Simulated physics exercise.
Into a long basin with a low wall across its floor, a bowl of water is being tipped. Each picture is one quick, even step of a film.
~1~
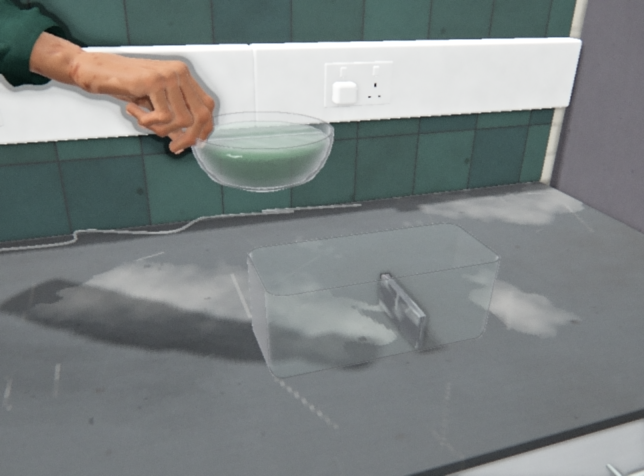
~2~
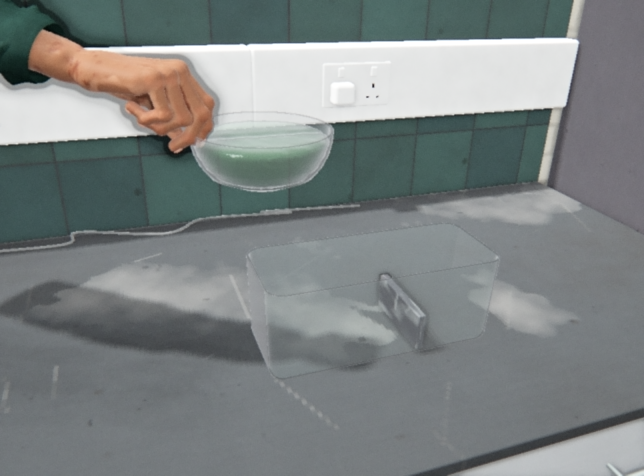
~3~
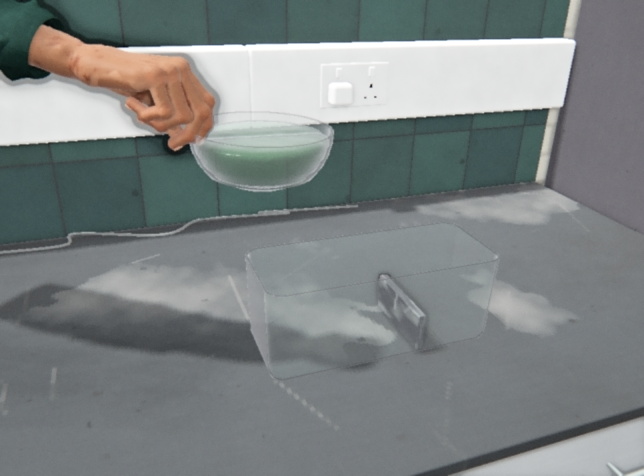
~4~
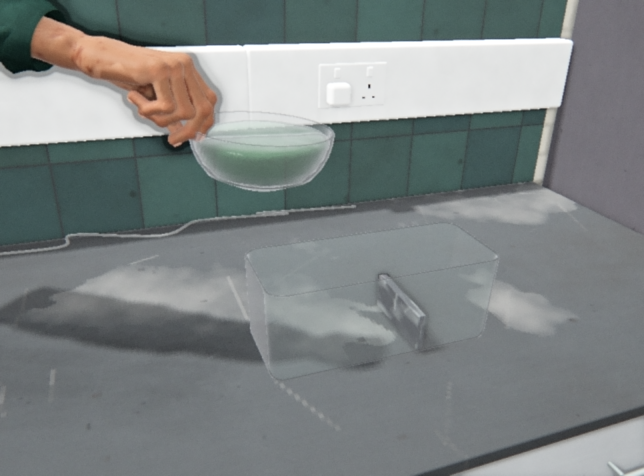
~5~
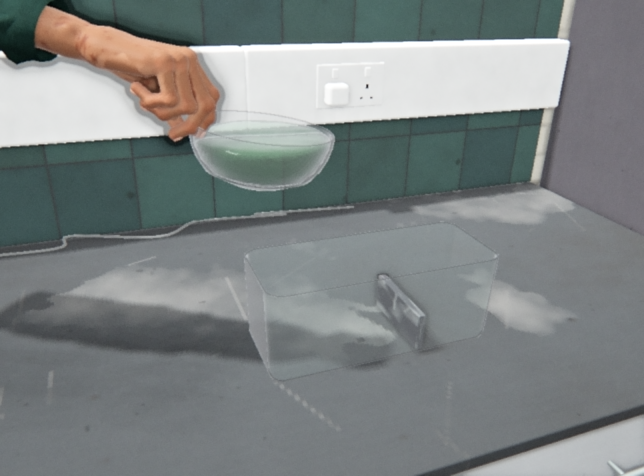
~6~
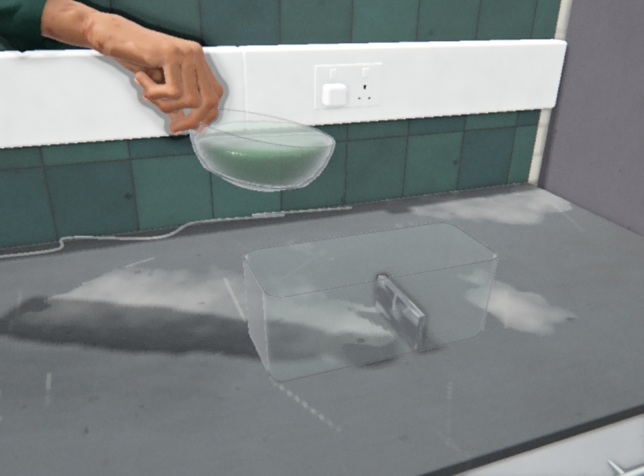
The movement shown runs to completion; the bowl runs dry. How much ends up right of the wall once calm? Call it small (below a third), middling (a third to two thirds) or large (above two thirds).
Small.
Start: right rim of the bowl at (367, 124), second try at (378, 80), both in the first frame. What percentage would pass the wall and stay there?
55 %, then 70 %.
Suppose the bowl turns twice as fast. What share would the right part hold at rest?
Somewhere near 10 percent.
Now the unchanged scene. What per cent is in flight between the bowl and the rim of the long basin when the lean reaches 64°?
Something like 35 per cent of it.
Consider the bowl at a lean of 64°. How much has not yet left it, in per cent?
I'd reckon near 30 percent is still held at that tilt.
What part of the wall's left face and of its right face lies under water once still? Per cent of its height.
Left part: 50 per cent; right part: 0.
A moment on, the bowl is tipped part way and 31 per cent is still to pour, 32 is left of the wall and 0 right of it.
Next, the bowl is tipped right over and 0 per cent is still to pour, 93 is left of the wall and 2 right of it.
Then the bowl is tipped right over and 0 per cent is still to pour, 96 is left of the wall and 3 right of it.
Later the bowl is tipped right over and 0 per cent is still to pour, 96 is left of the wall and 3 right of it.
In the end 96 per cent lies left of the wall, 3 right of it and 1 outside.
